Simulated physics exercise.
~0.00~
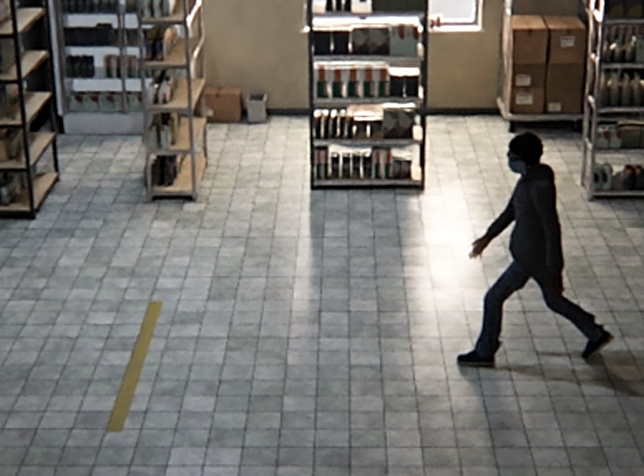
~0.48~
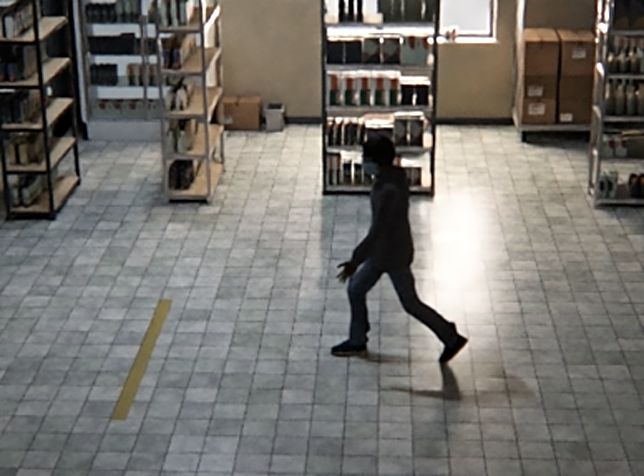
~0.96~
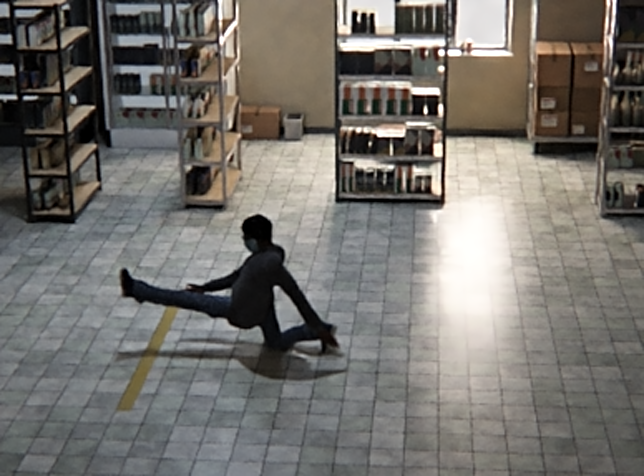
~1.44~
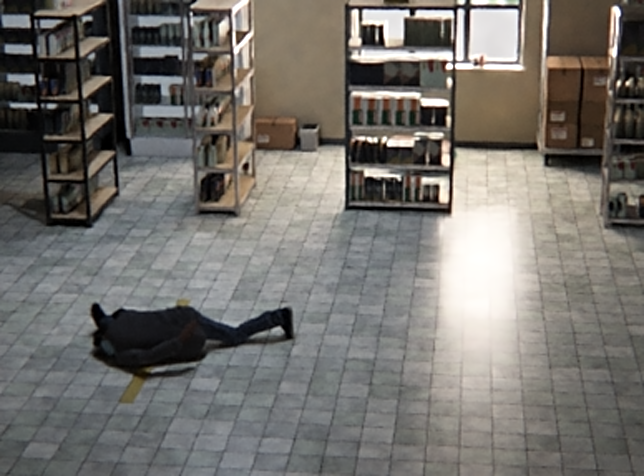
In a dim storage room with a tiled floor and shelves of goods along the back wall, a person in dark clothes and a face covering strides left towards a strip of yellow tape. The view drifts slightly sideways as they walk past a bright patch of light on the floor. Suddenly the person drops low, one leg stretched out ahead over the tape and the other folded beneath them. They then go down flat and lie stretched across the floor. At the end, their head and chest are past the tape, while their hips stop short of it.
